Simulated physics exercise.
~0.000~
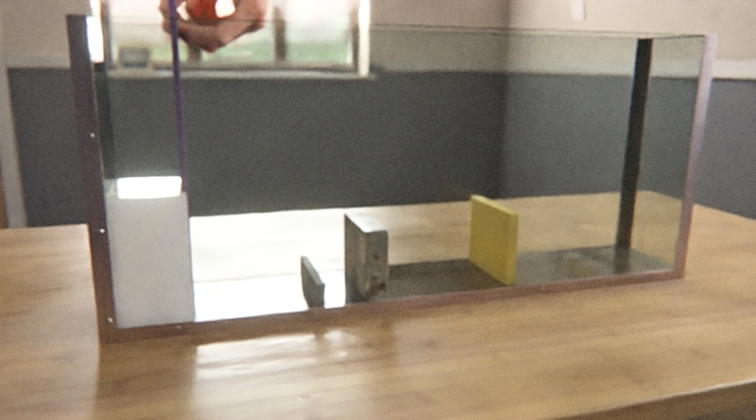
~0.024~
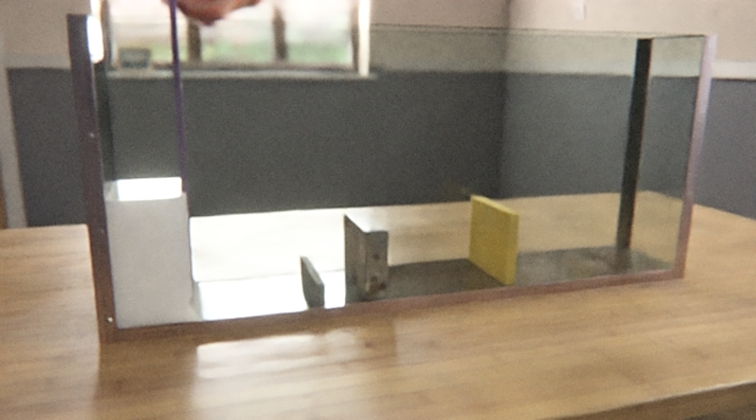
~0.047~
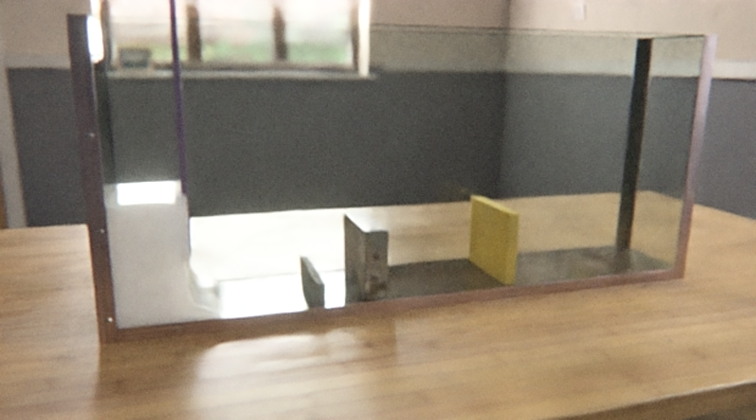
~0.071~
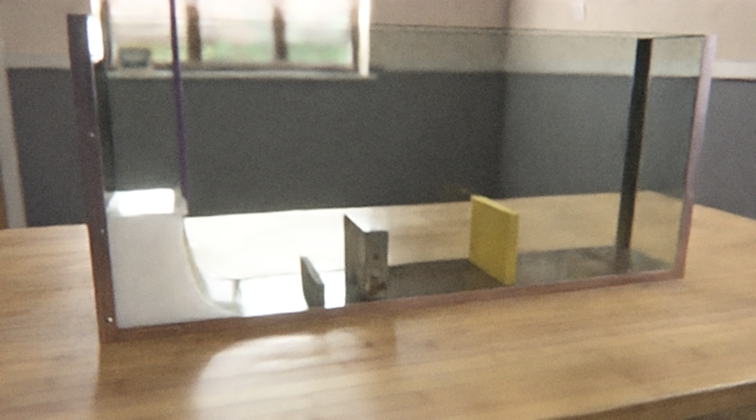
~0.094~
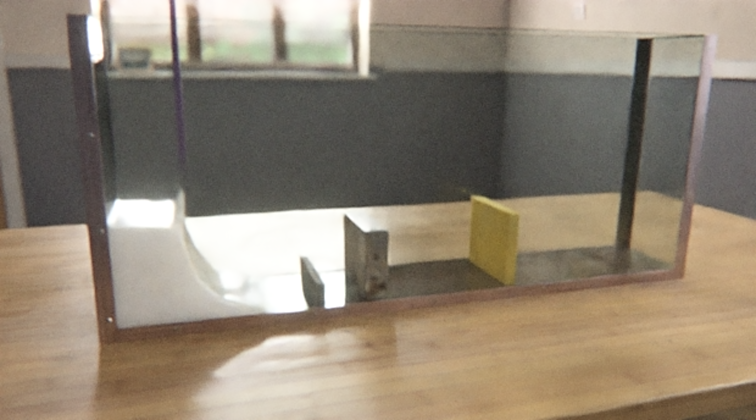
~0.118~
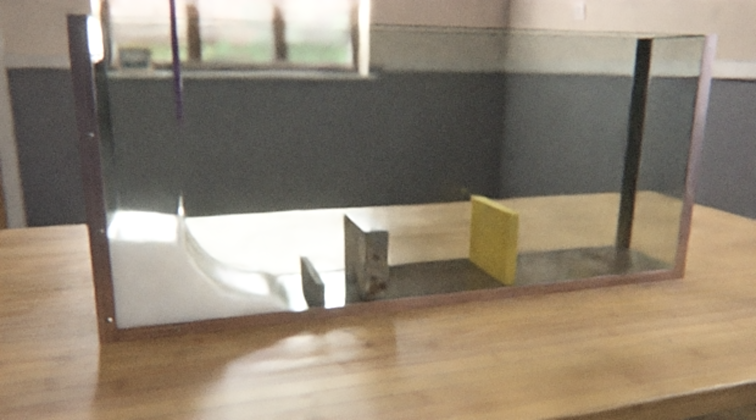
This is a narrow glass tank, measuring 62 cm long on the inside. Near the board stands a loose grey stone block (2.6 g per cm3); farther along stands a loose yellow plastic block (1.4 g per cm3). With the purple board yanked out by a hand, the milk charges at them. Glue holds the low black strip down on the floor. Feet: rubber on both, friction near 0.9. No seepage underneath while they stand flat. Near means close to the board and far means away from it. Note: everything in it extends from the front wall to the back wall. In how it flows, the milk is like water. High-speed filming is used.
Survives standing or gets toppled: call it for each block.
Near block - survives standing; far block - toppled.
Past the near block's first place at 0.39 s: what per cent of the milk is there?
Roughly 16 percent of it.
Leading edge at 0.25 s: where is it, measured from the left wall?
About 26 cm.
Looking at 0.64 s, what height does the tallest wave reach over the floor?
Roughly 4.5 centimetres.
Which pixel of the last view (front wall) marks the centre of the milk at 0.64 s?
Centre of mass, front wall: Approx. (305, 292).
After 0.25 s the front has run 26 cm from the left wall, the near block is upright and the far block is upright.
After 0.39 s the near block is upright and the far block is upright.
After 0.64 s the near block is upright and the far block lies flat.
In the end the near block is upright and the far block lies flat; 3 per cent of the milk is past where the far block first stood.
